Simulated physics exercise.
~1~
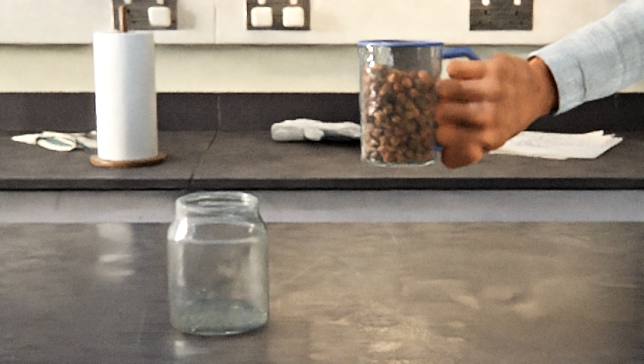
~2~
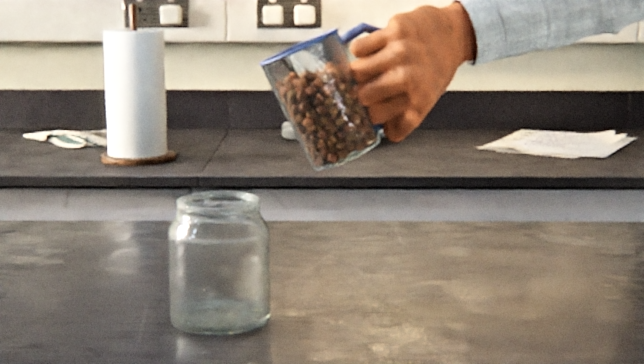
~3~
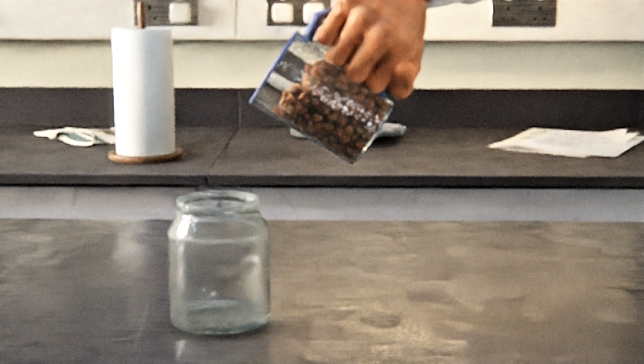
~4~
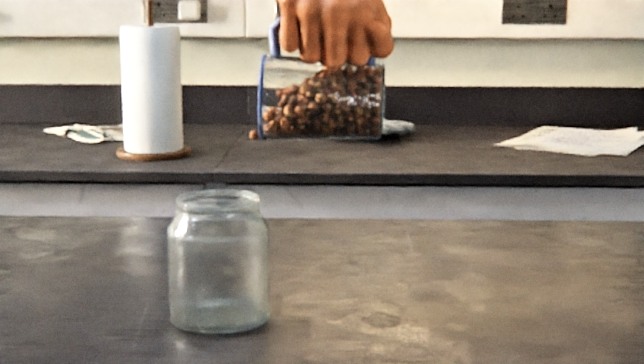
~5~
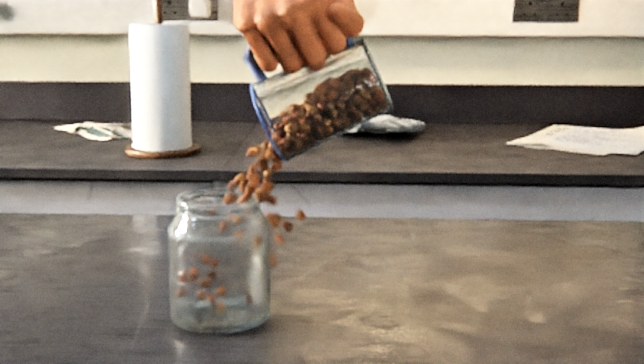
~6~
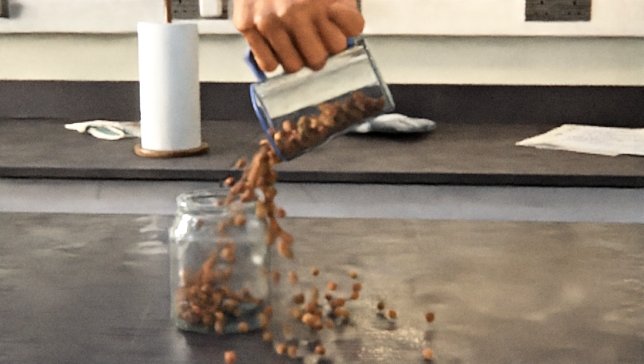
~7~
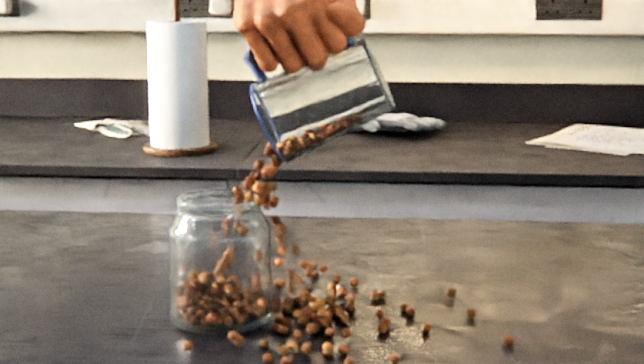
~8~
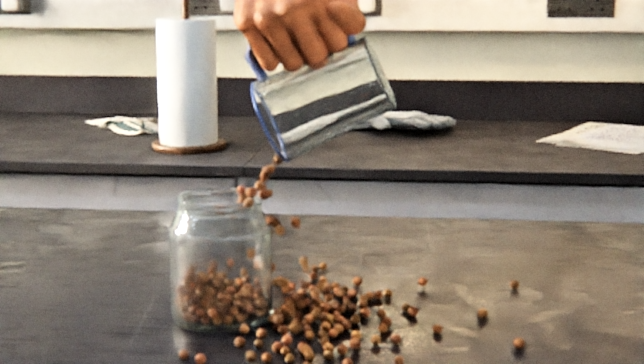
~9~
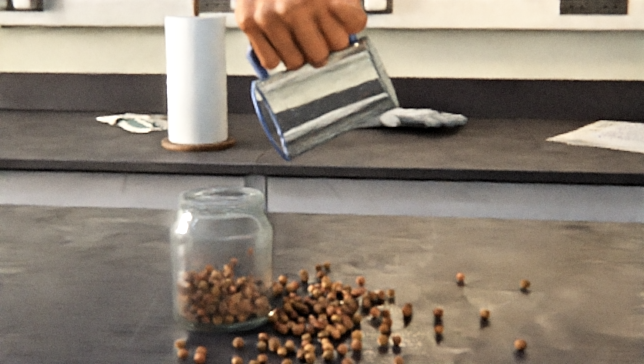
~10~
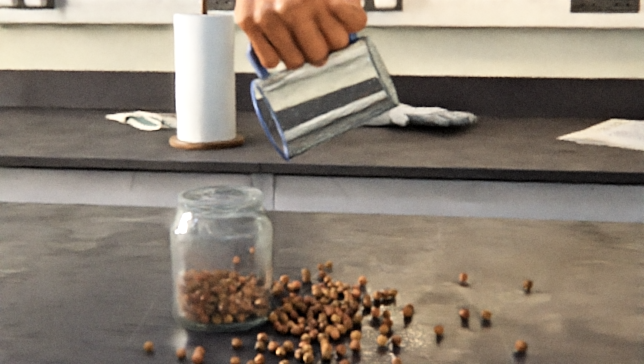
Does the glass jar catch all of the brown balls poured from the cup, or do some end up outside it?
Some end up outside, with a fair share scattered on the table to the right and in front of the jar. The larger part lands in the jar, and the cup is left empty or nearly so.
